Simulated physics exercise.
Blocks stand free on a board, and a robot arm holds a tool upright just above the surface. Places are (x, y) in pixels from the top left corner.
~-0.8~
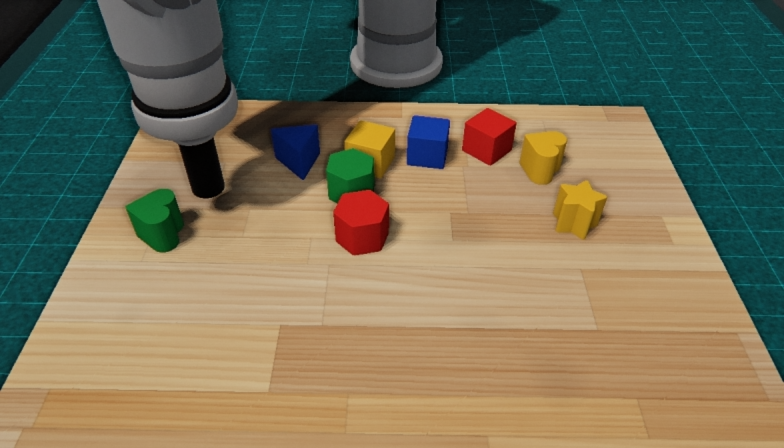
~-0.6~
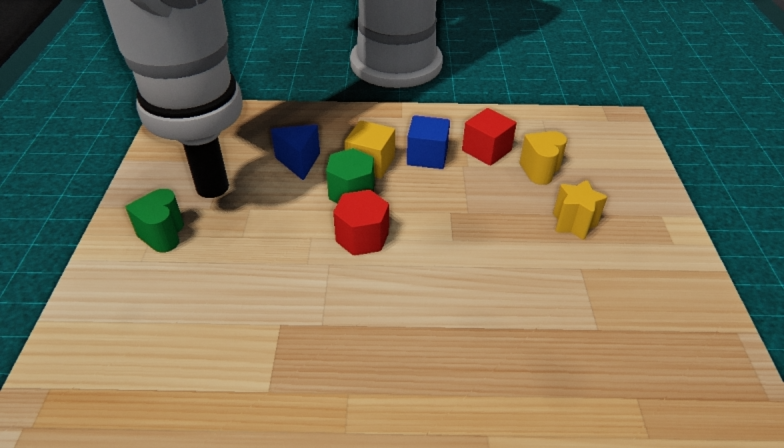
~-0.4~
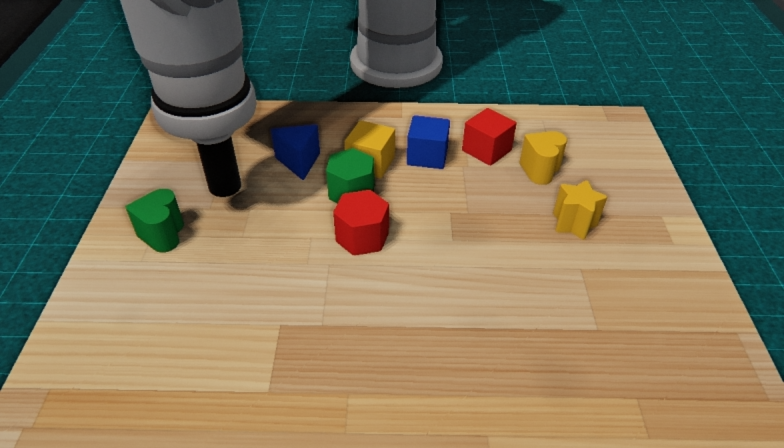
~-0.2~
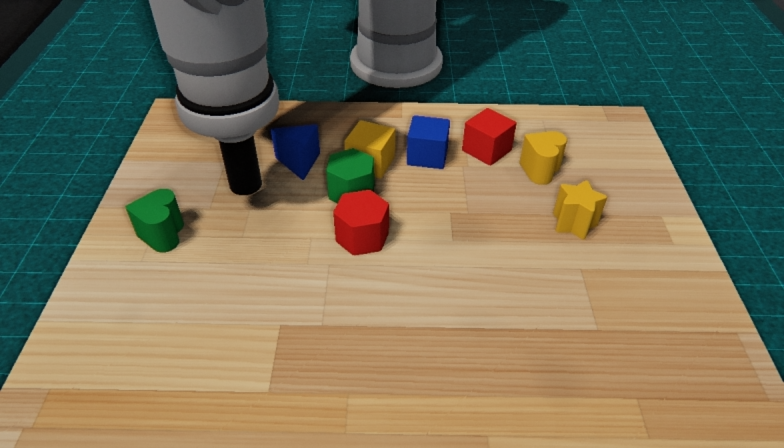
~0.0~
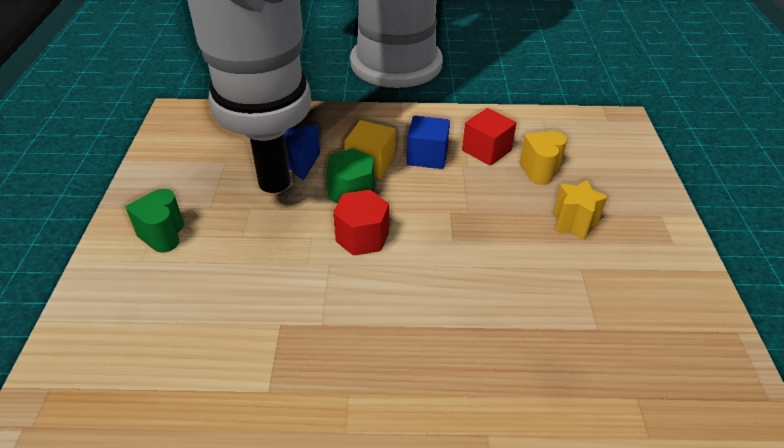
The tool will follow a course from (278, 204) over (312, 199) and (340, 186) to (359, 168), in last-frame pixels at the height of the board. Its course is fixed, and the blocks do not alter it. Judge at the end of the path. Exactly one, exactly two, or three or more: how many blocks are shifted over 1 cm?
Once the path ends, two blocks will have shifted.
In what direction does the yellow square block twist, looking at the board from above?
From above, counter-clockwise.
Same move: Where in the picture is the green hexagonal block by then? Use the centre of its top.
Around pixel (386, 155).
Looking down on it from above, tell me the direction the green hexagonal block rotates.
The green hexagonal block rotates clockwise.
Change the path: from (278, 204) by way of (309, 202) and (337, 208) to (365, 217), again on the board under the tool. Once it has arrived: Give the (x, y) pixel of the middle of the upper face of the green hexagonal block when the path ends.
It ends at (382, 165).
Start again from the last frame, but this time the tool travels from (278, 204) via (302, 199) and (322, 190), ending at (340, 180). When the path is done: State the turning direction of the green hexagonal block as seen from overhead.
It twists with the clock when seen from above.
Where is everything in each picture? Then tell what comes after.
The first frame shows tool's lower end (209, 188); blue triangular block (296, 134); green hexagonal block (350, 163); yellow square block (370, 134).
The second frame shows tool (213, 188); blocks still.
The third frame shows tool (225, 187); blocks still.
The fourth frame shows tool (246, 186); blocks still.
The fifth frame shows tool (275, 183); blue triangular block (296, 134); green hexagonal block (350, 163); yellow square block (370, 134).
On the path given first. One third of the way, tool (311, 179); nothing pushed yet.
Two thirds of the way, tool (339, 165); green hexagonal block (376, 158); yellow square block (377, 131), turned 20° anticlockwise.
At the end, tool (358, 148); blue triangular block still; green hexagonal block (386, 155), turned 30° clockwise; yellow square block (389, 123), turned 20° anticlockwise.
